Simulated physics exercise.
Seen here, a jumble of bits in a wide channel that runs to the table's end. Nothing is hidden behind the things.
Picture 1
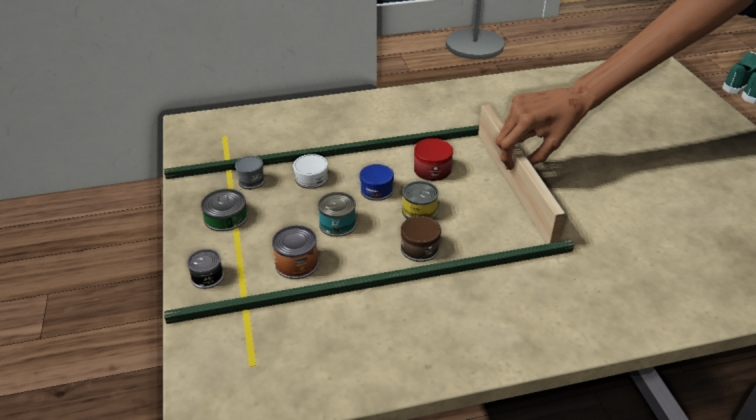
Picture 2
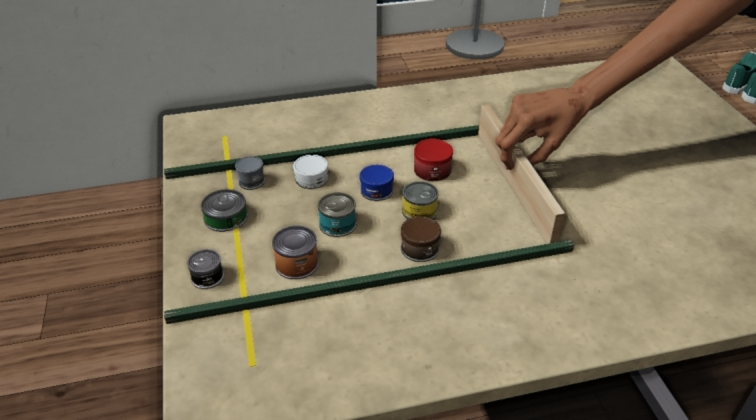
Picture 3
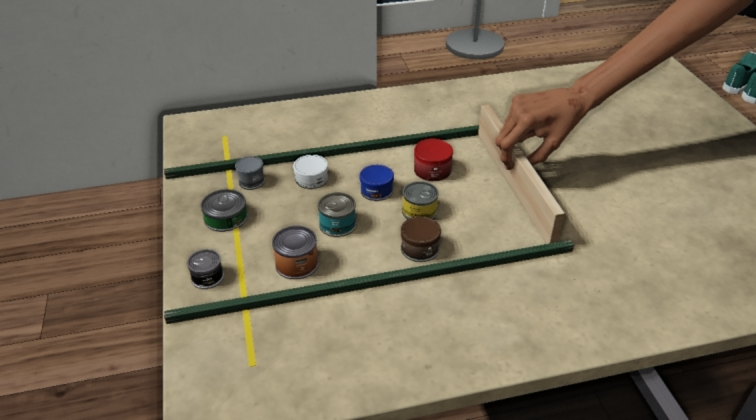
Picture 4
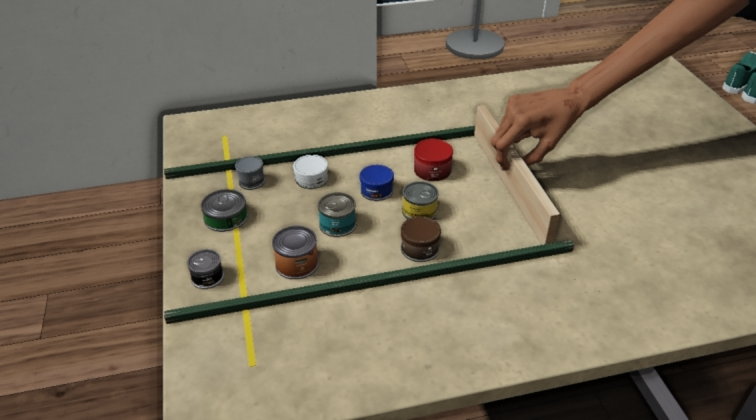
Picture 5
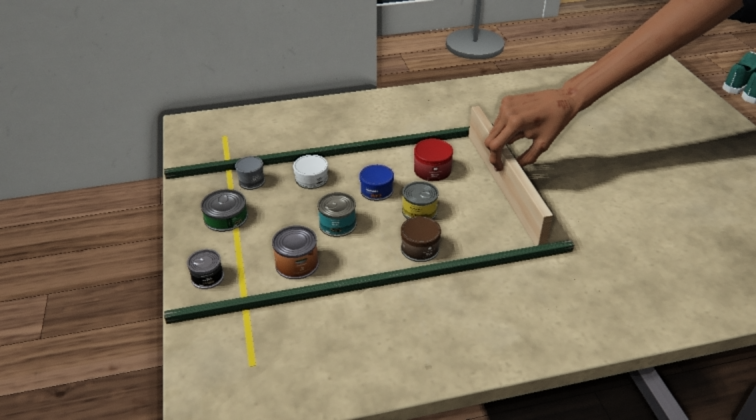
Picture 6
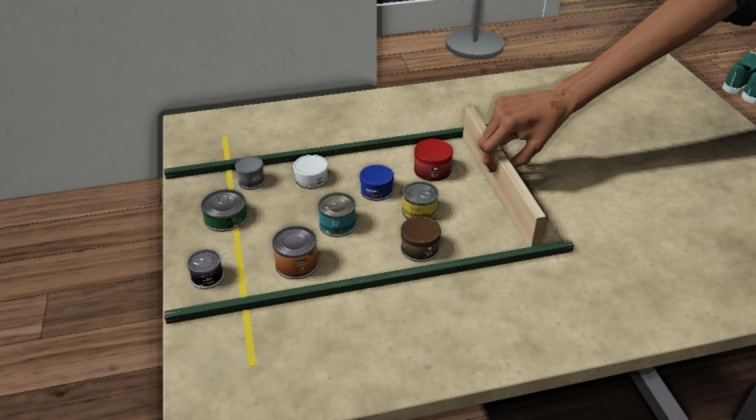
Wooden board held by a hand resting still, then sliding slightly left between green rails toward unmoving coloured tins on a table.
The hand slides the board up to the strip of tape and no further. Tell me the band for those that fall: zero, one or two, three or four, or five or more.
The number that fall off is one or two.
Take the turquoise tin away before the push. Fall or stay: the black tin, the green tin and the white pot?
The black tin goes over, the green tin is kept, the white pot is kept.
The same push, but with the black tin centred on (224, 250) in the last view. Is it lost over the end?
Then it tumbles off.
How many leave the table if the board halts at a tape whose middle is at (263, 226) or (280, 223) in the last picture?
The counts: 0 and 0.
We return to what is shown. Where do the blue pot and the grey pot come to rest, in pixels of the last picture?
First (216, 220), then (164, 179).
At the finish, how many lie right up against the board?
The number is 4.
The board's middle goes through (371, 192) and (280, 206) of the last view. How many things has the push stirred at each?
By then 6, and 10.
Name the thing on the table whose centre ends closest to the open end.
The grey pot ends nearest.
Soon after, none off yet; black tin at rest near (206, 269); green tin at rest near (225, 210); grey pot at rest near (251, 173).
At rest, the number that fall off is one or two; fallen, black tin.
